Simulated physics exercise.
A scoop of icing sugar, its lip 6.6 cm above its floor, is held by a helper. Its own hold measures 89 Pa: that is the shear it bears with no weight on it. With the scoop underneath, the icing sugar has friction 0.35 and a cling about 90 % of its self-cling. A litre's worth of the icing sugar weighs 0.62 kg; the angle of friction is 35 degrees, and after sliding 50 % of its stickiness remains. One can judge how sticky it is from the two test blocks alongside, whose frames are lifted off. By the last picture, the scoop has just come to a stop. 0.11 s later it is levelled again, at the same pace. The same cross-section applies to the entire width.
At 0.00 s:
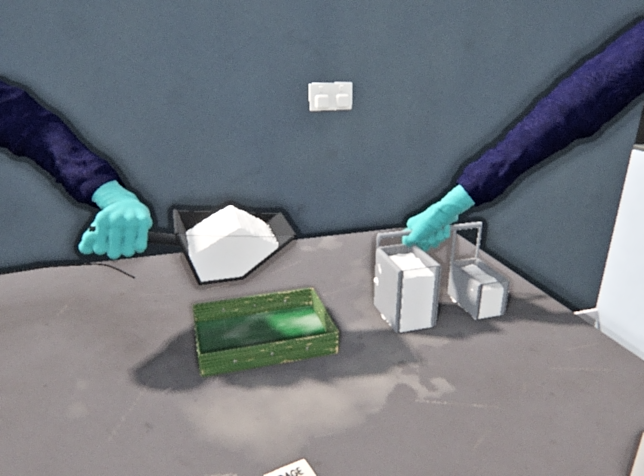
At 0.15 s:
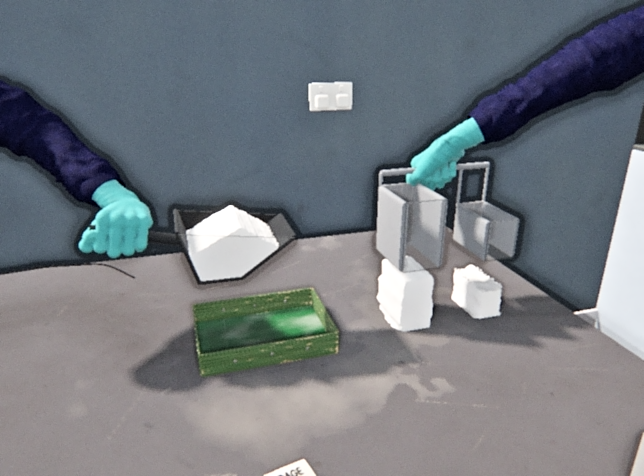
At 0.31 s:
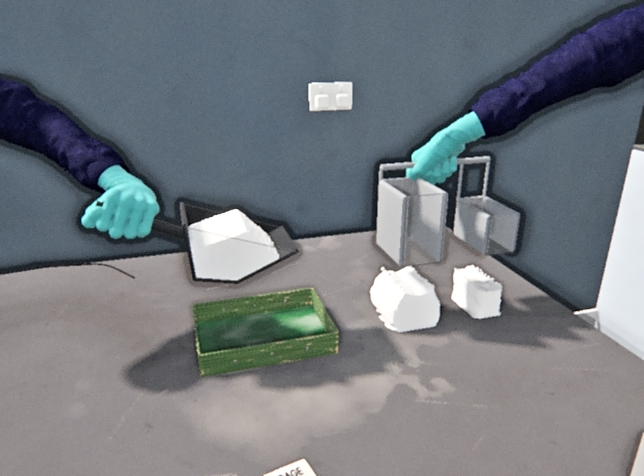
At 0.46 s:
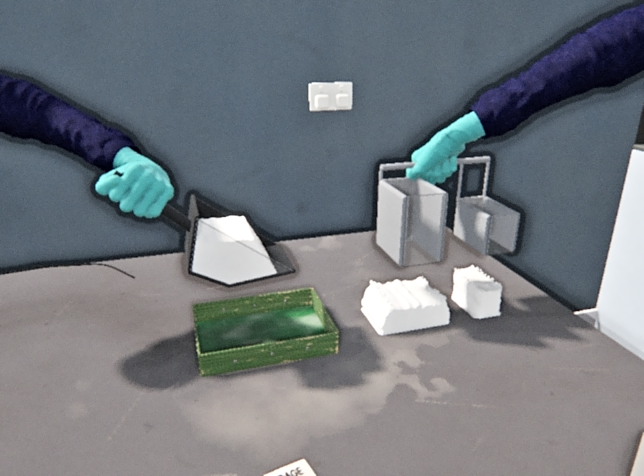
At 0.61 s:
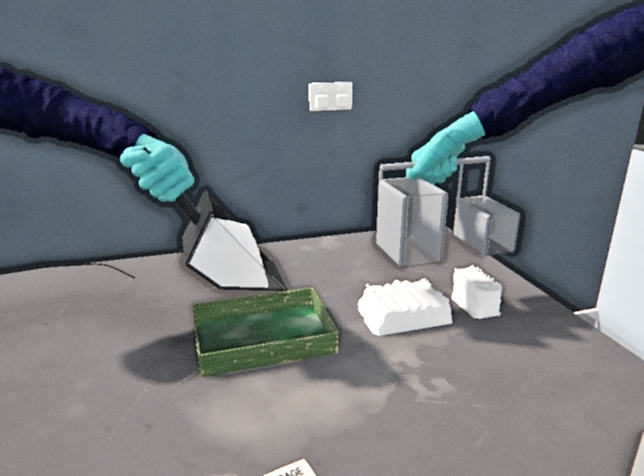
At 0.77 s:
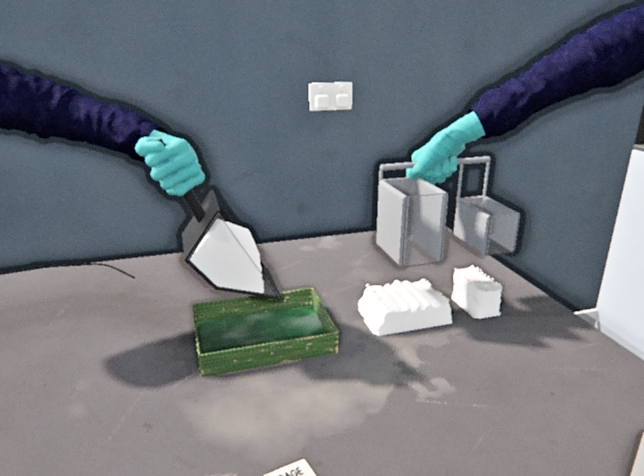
On a grey tabletop, a gloved hand at right lifts two metal moulds off white powder blocks, and the larger block slumps; at left, another gloved hand tilts a scoop of white powder down toward a green tray.
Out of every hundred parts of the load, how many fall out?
Roughly 0 in every hundred.
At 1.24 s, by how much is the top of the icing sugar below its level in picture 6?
Roughly 0.5 centimetres, give or take.
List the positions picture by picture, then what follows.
The first picture shows lip at (293, 235), tilt 0 degrees; top of the icing sugar at (236, 229); blocks stand 12 cm, 6.8 cm (left to right).
The second picture shows lip at (294, 236), tilt 1 degrees; top of the icing sugar at (236, 229); blocks stand 12 cm, 6.7 cm (left to right).
The third picture shows lip at (296, 250), tilt 12 degrees; top of the icing sugar at (243, 233); blocks stand 8.9 cm, 6.7 cm (left to right).
The fourth picture shows lip at (294, 269), tilt 29 degrees; top of the icing sugar at (208, 243); blocks stand 6.0 cm, 6.7 cm (left to right).
The fifth picture shows lip at (286, 288), tilt 45 degrees; top of the icing sugar at (206, 239); blocks stand 5.7 cm, 6.7 cm (left to right).
The sixth picture shows lip at (280, 296), tilt 53 degrees; top of the icing sugar at (210, 237); blocks stand 5.7 cm, 6.7 cm (left to right).
After 0.98 s, the scoop is at 50 degrees and 0 % has left it.
After 1.24 s, the scoop is at 23 degrees and 0 % has left it.
After 1.50 s, the scoop is at 0 degrees and 0 % has left it.
After 1.75 s, the scoop is at 0 degrees and 0 % has left it.
After 2.08 s, at the end, the scoop is at 0 degrees and 0 % has left it.
